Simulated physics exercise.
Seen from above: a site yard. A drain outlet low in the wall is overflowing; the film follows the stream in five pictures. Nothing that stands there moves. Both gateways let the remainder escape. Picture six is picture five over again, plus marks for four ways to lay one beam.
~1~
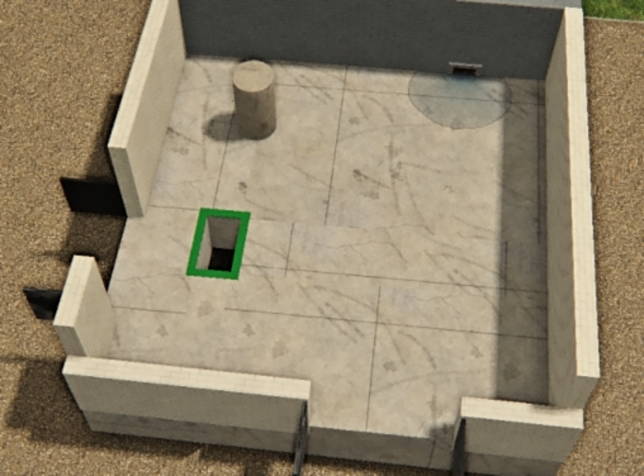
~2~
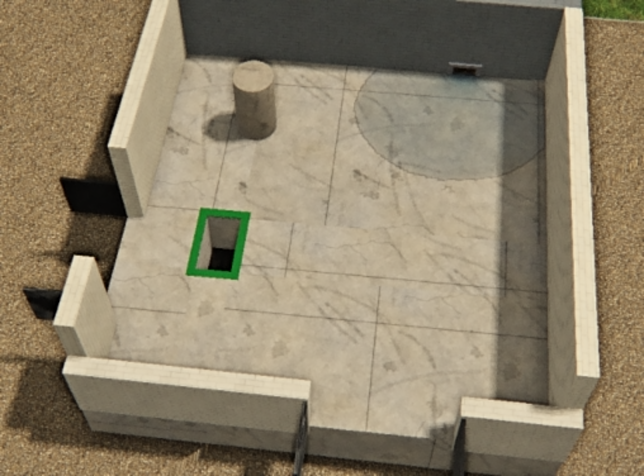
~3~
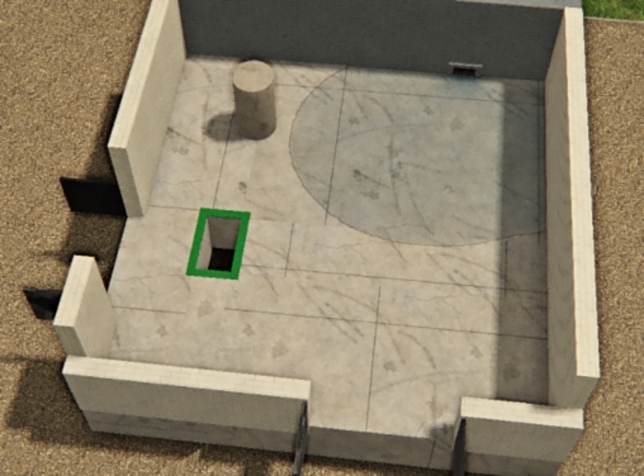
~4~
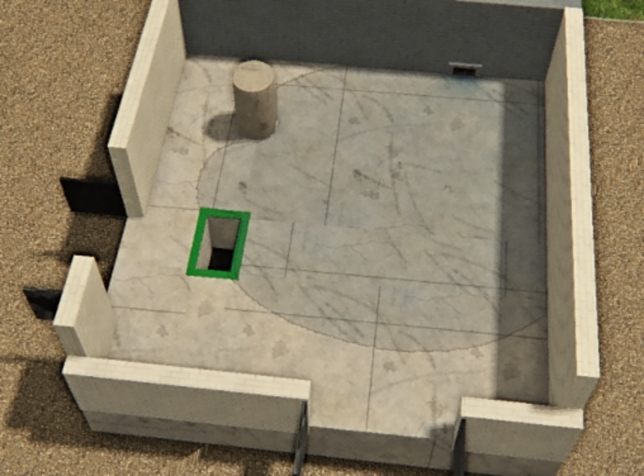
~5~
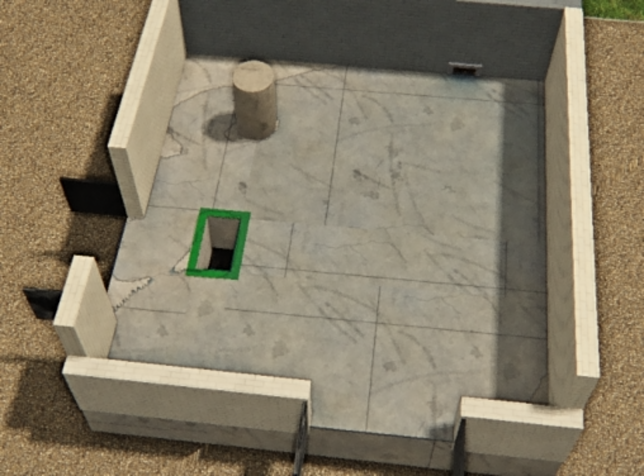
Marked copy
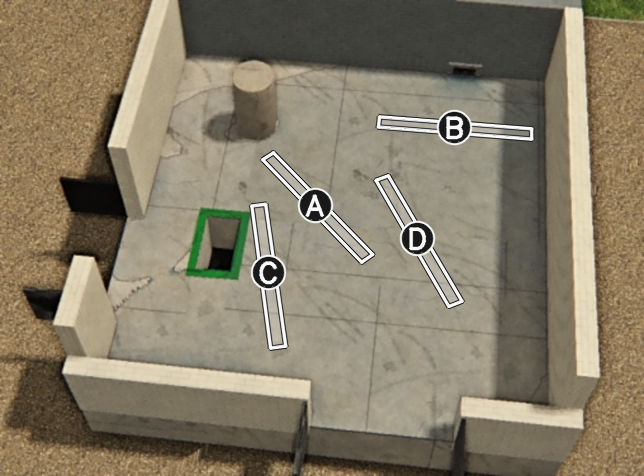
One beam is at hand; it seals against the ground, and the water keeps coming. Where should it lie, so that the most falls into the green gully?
Use spot B.
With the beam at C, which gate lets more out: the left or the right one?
More leaves on the right.
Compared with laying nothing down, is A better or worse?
It is worse.
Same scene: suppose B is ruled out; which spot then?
The answer is D.
On the marked copy, A from (268, 156) to (367, 258); B from (378, 121) to (531, 133); C from (258, 205) to (278, 347); D from (382, 178) to (455, 303).
If A is chosen, about 9 % of the stream goes into the green gully, about 91 % out by the gates.
If B is chosen, about 44 % of the stream goes into the green gully, about 56 % out by the gates.
If C is chosen, about 11 % of the stream goes into the green gully, about 89 % out by the gates.
If D is chosen, about 25 % of the stream goes into the green gully, about 75 % out by the gates.
